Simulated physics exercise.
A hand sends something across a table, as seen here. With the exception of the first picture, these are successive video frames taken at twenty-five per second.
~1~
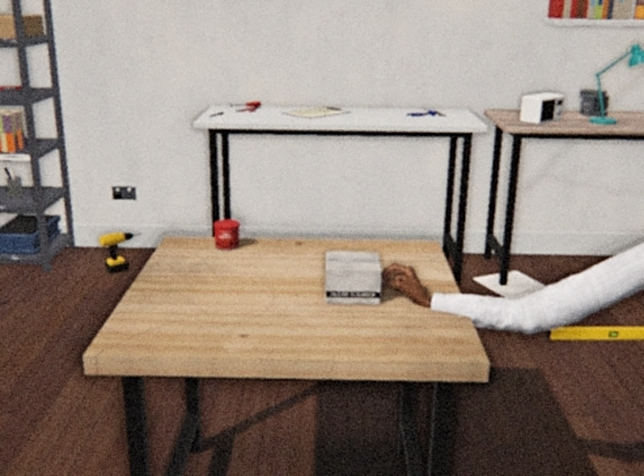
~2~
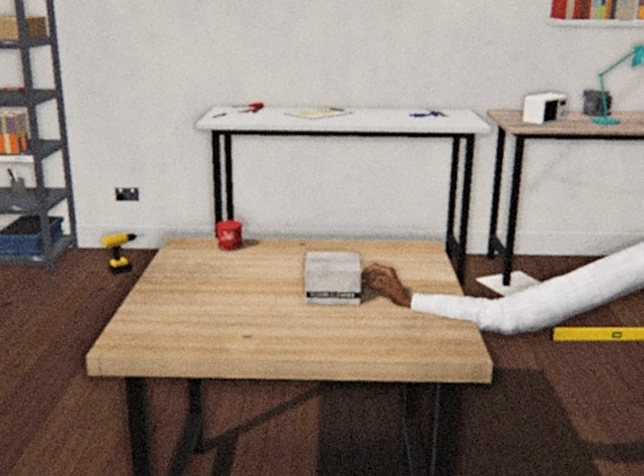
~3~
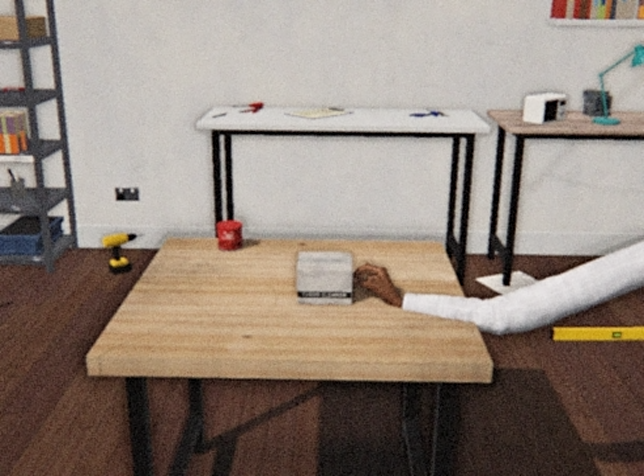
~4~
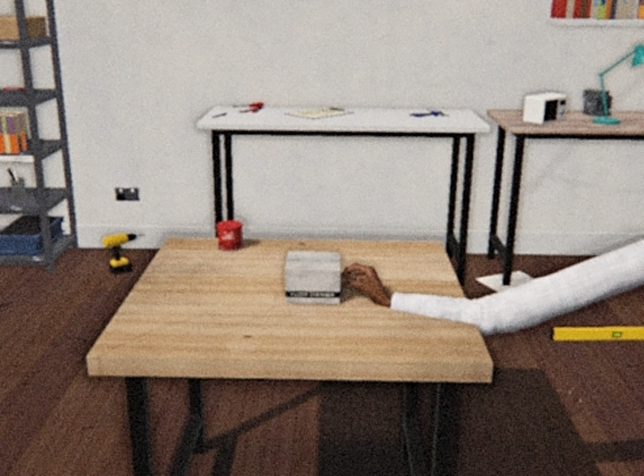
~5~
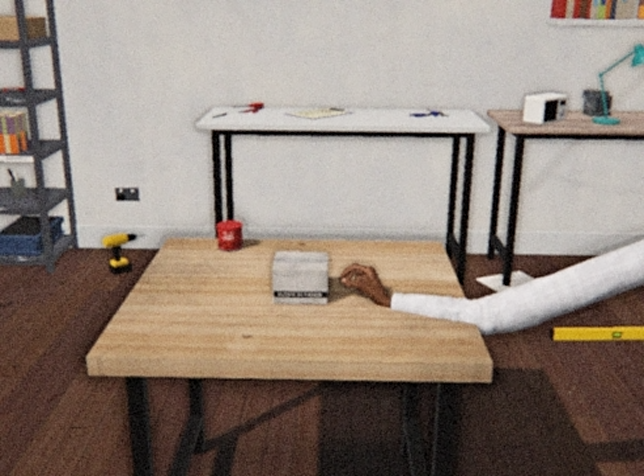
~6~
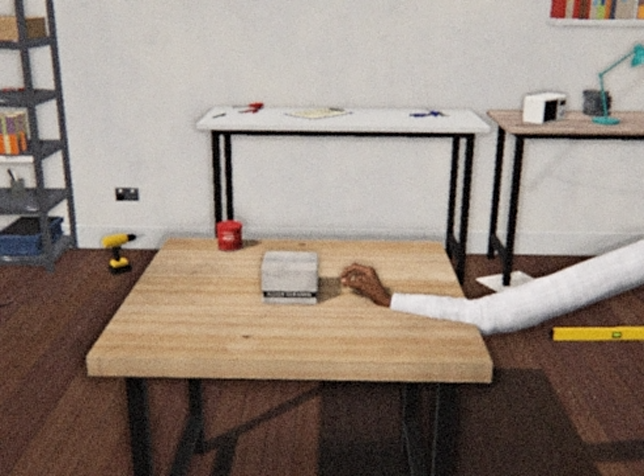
A hand in a white sleeve pushing a small pale box leftward across a wooden table, the box sliding on beyond the fingers.
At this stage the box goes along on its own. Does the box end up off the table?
Oh, it hangs on to the table this time.
Then, 1.10 s past the last view, white box displaced about its own width near (269, 277).
Then, 4.00 s past the last view, white box resting near (269, 277).
Finally, moved from the start, white box. Final places as the last picture's camera would see them, white box near (269, 277).
